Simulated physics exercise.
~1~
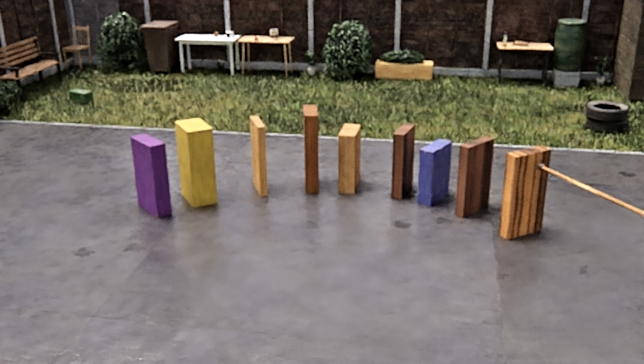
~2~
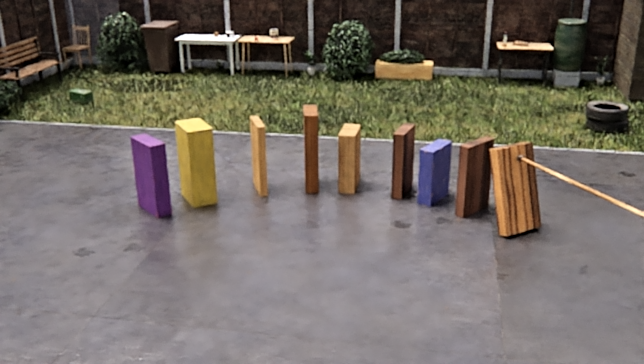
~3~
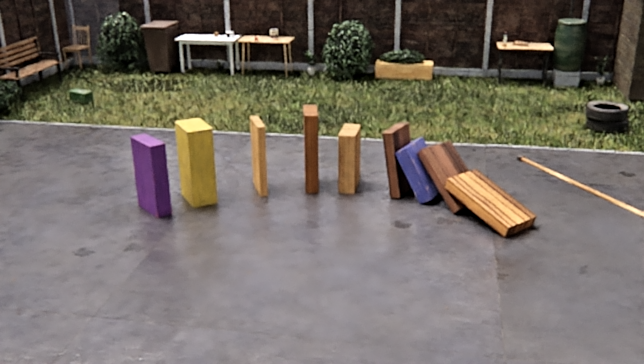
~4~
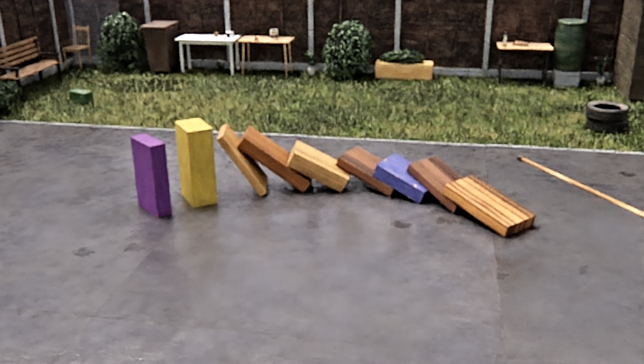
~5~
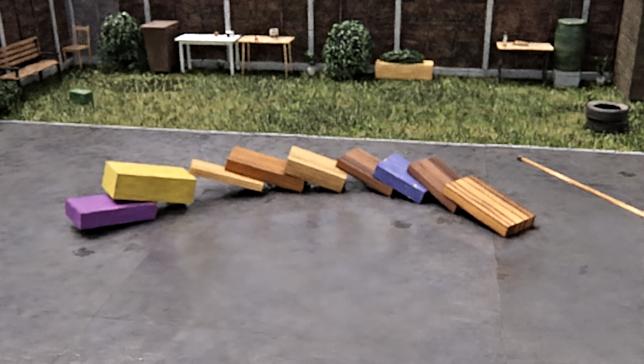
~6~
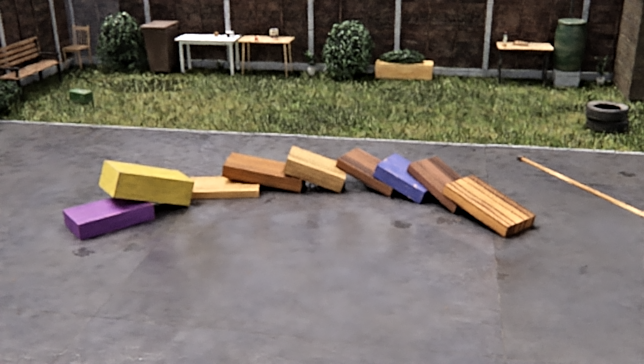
Nine upright boards topple leftward one after another after a pole tips the rightmost.
